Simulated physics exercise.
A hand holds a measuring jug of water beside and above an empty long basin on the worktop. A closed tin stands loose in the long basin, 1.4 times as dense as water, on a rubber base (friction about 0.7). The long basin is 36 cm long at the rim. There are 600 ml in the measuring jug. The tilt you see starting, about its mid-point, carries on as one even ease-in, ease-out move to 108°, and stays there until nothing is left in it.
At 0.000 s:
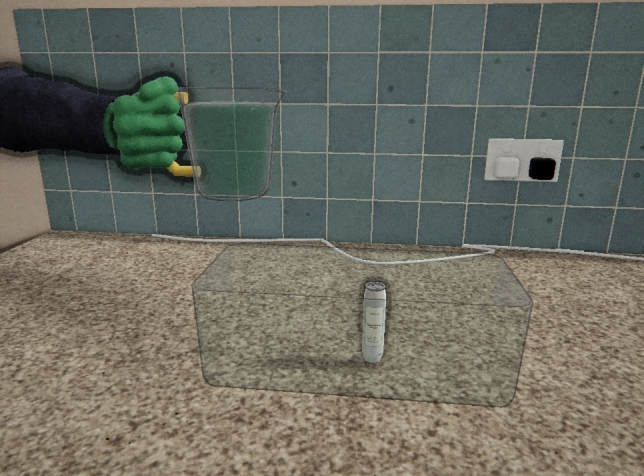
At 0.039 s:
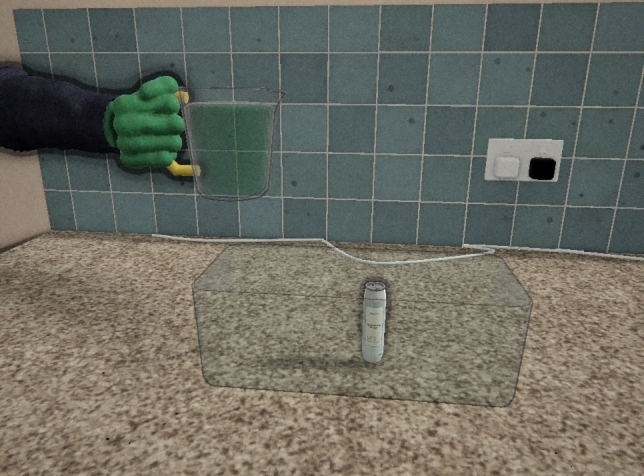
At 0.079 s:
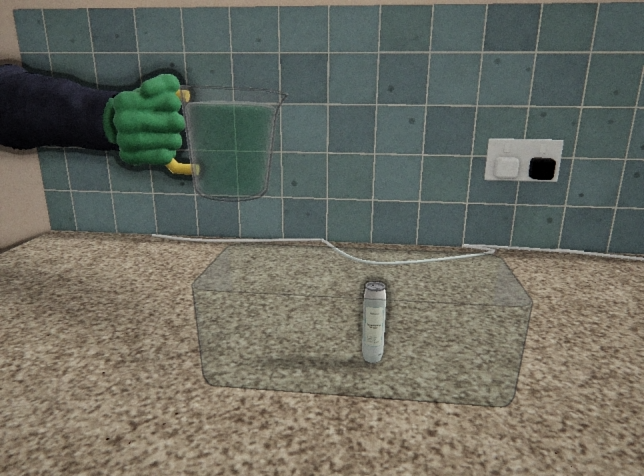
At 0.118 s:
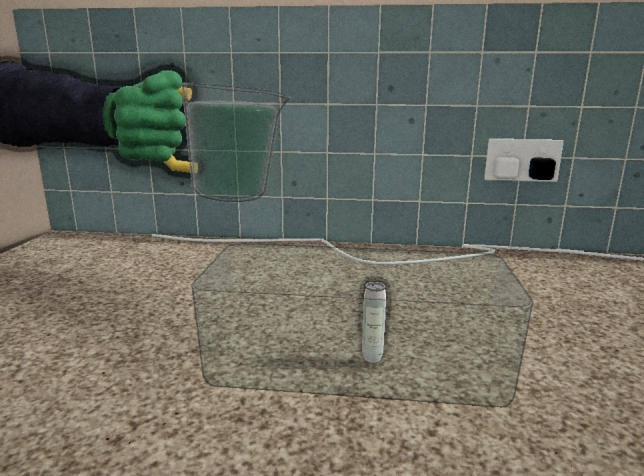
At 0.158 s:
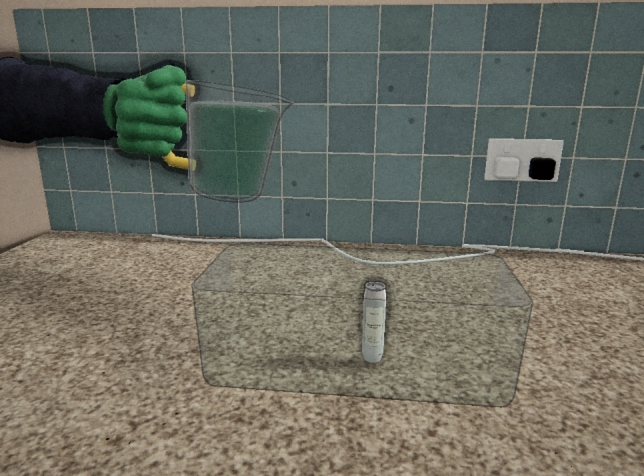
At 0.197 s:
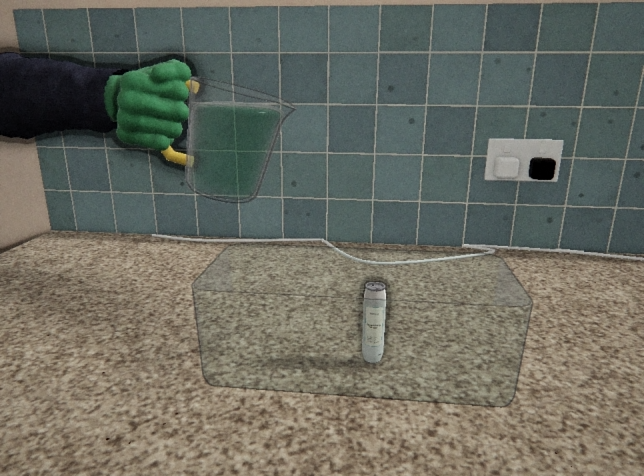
A green-gloved hand slowly tilting a clear jug of water rightward above a transparent basin with a small upright tin inside.
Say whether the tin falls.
It falls.
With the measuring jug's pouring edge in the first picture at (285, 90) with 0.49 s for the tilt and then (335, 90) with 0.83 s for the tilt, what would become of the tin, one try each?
First it falls; then it falls.
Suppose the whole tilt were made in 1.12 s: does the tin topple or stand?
Then it falls.
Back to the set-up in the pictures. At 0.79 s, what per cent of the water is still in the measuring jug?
About 16 per cent.
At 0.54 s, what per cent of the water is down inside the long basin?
About 6 per cent.
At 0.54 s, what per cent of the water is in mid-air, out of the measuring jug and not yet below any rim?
Near 24 in a hundred.
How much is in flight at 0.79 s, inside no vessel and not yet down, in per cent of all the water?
About 20 per cent.
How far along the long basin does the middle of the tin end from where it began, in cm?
Some 8.5 cm.
By 0.54 s the tilt is 78° and 70 per cent is still to pour; the tin stands where it began.
By 0.79 s the tilt is 107° and 16 per cent is still to pour; the tin leans 5°.
By 1.05 s the tilt is 108° and 0 per cent is still to pour; the tin leans 59°.
By 1.33 s the tilt is 108° and 0 per cent is still to pour; the tin lies on its side.
At rest the tin lies on its side.
